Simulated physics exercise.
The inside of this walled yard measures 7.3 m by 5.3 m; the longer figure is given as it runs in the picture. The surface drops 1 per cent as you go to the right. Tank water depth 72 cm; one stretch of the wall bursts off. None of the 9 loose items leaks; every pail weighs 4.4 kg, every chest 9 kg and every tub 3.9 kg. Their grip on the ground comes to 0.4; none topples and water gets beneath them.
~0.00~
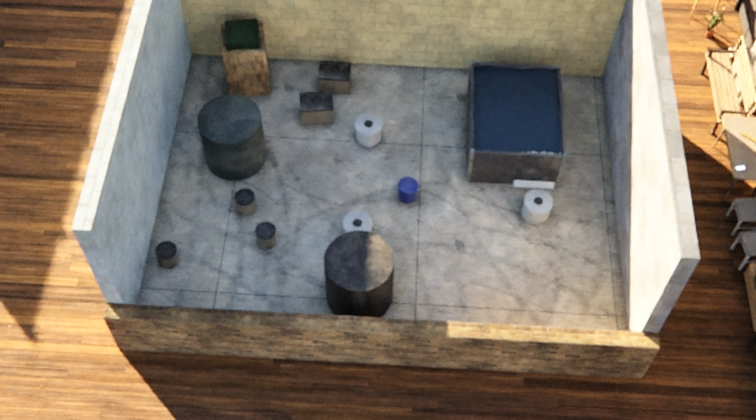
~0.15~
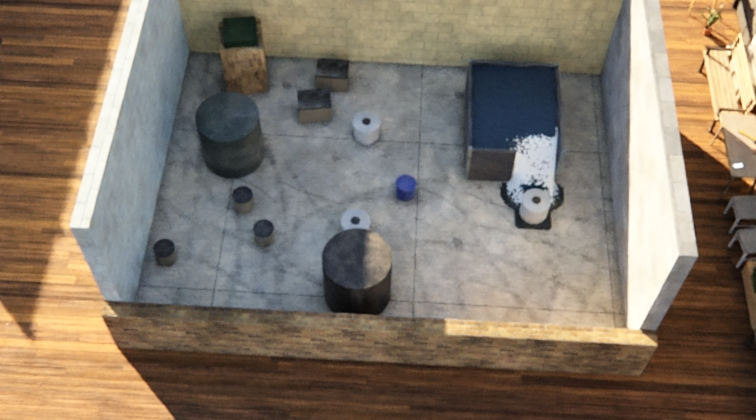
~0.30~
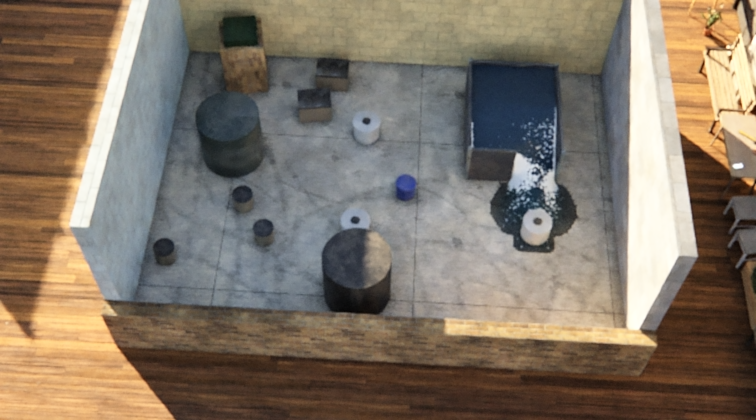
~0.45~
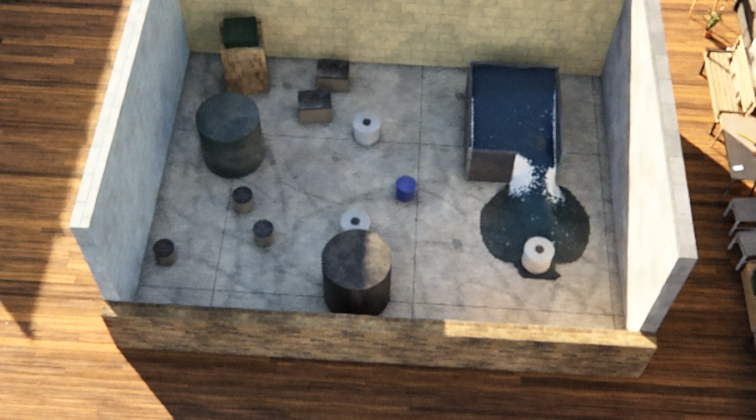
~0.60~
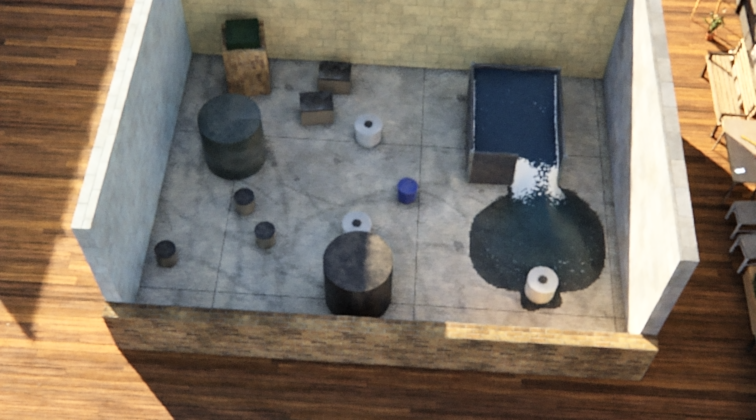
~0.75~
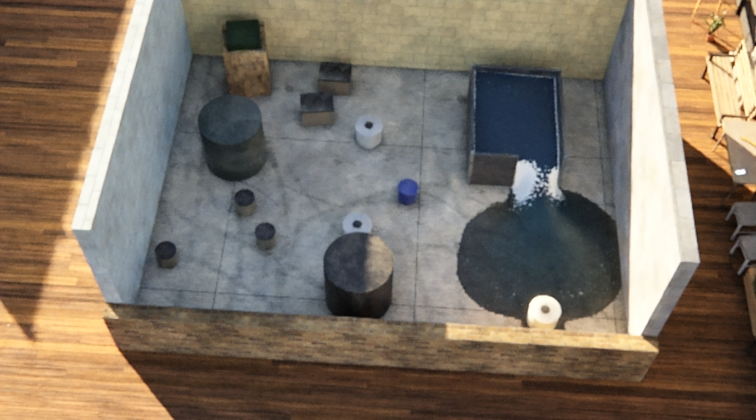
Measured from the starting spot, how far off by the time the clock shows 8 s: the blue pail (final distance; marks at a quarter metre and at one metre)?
I'd bet it heads off a long way.
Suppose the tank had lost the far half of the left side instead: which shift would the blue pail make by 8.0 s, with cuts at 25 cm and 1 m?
The blue pail remains in place.
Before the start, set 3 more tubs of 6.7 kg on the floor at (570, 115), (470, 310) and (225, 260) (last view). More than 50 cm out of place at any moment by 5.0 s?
Answers, first to last: Not exceeding, exceeding, not exceeding.
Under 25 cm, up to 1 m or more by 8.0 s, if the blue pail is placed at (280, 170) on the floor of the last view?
Put there, it remains roughly in place.
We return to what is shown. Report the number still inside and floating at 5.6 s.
Count at that moment: 1.
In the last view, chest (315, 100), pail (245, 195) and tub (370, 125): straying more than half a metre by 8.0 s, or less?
The first topped the threshold, the second never reached the threshold, and the third topped the threshold.
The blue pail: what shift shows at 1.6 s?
Roughly 0 cm.
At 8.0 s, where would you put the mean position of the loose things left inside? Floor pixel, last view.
Near (307, 146).
After 1.6 s the blue pail is near (408, 187), 0.0 m from its start, aground; 1 afloat.
After 3.6 s the blue pail is near (408, 187), 0.0 m from its start, aground; 1 afloat.
After 5.6 s the blue pail is near (415, 153), 0.7 m from its start, aground; 1 afloat.
After 8.0 s the blue pail is near (412, 110), 1.6 m from its start, aground; 3 afloat.
